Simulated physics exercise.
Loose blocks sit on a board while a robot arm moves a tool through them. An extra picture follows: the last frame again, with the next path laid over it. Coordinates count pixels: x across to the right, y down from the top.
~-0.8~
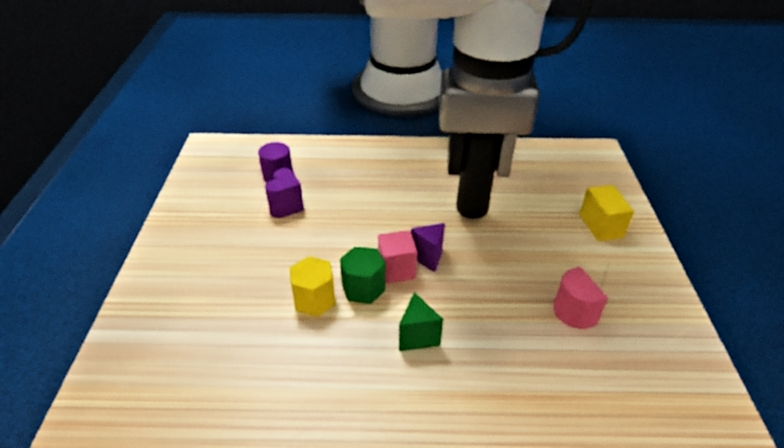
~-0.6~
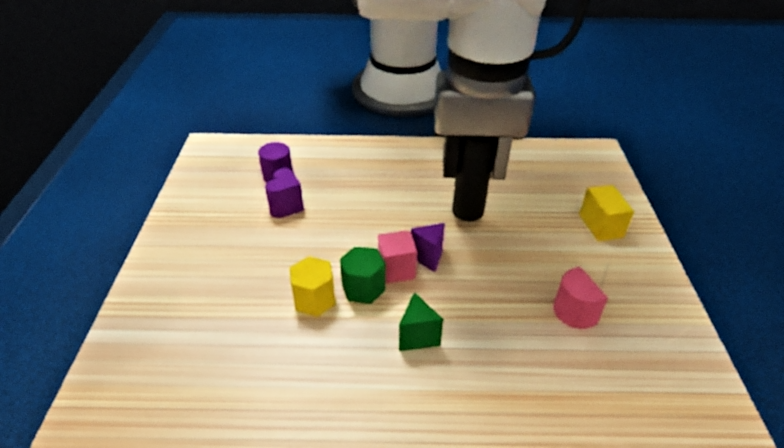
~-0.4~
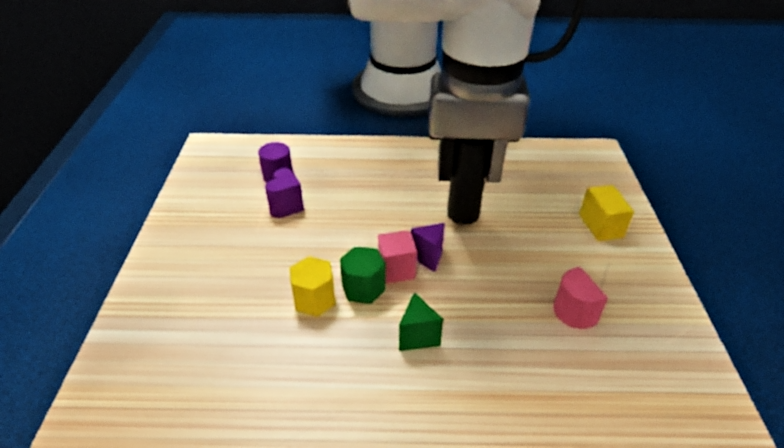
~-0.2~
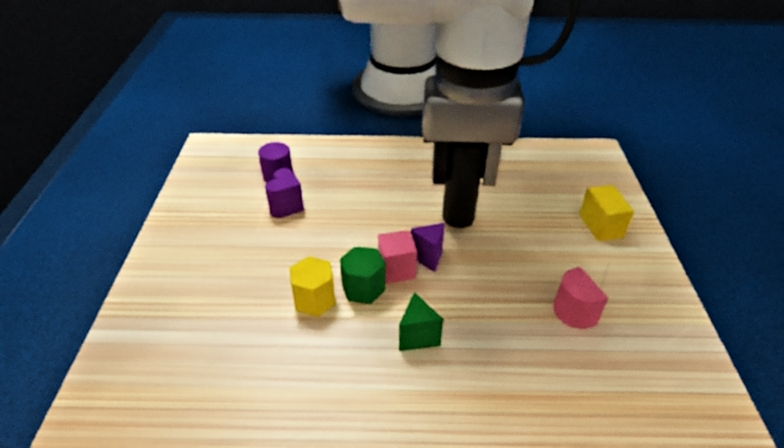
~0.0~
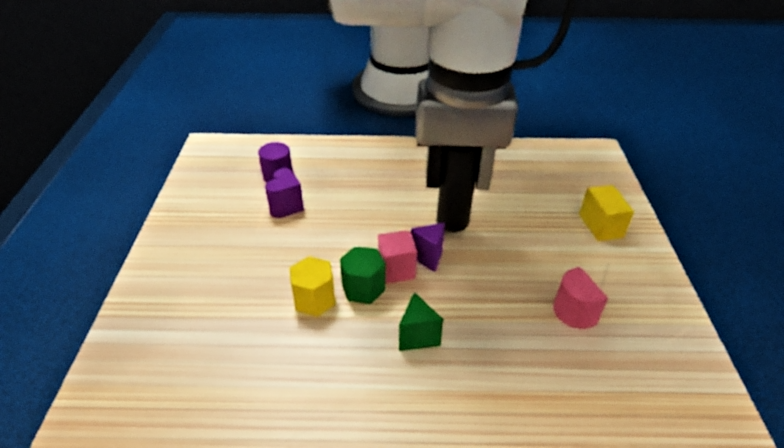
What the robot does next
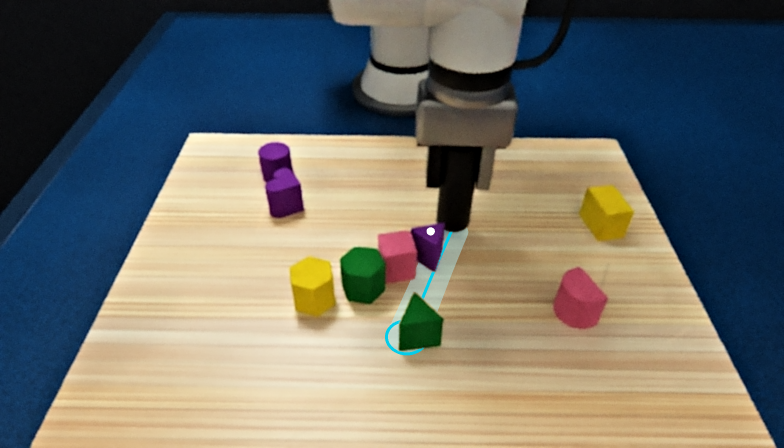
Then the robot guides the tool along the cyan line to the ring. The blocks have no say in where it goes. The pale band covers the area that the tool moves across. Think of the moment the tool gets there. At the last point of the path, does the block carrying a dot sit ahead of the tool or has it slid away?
Beside or behind it.
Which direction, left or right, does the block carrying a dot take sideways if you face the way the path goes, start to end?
Gets pushed right.
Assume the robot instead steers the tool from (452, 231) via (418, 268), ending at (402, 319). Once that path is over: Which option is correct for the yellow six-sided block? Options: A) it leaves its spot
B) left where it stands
It's A.
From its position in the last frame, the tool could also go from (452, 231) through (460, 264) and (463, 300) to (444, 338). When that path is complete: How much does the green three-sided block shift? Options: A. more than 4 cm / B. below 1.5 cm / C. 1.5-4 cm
I choose B.
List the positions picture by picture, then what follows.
Tip of the tool at (472, 208), middles of tops, green six-sided block at (362, 260), pink square at (397, 242), green three-sided block at (419, 311), purple three-sided block at (431, 231), in the first picture.
Tool at (468, 211), nothing pushed, in the second picture.
Tool at (463, 214), nothing pushed, in the third picture.
Tool at (458, 218), nothing pushed, in the fourth picture.
Tool at (453, 221), green six-sided block at (362, 260), pink square at (397, 242), green three-sided block at (419, 311), purple three-sided block at (431, 231), in the fifth picture.
The line goes from (452, 231) directly to (406, 337); the dot is on the purple three-sided block.
On the path given first. One third of the way, tool at (439, 253); green six-sided block at (358, 261); pink square at (396, 245), turned 20° clockwise; purple three-sided block at (424, 252), turned 55° clockwise.
Two thirds of the way, tool at (424, 287); green six-sided block at (354, 260), turned 15° anticlockwise; pink square at (393, 247), turned 40° clockwise; purple three-sided block at (399, 283), turned 70° clockwise.
At the end, tool at (407, 327); green six-sided block at (354, 260), turned 15° anticlockwise; pink square at (393, 247), turned 40° clockwise; green three-sided block at (409, 339), turned 60° anticlockwise; purple three-sided block at (376, 300), turned 120° clockwise.
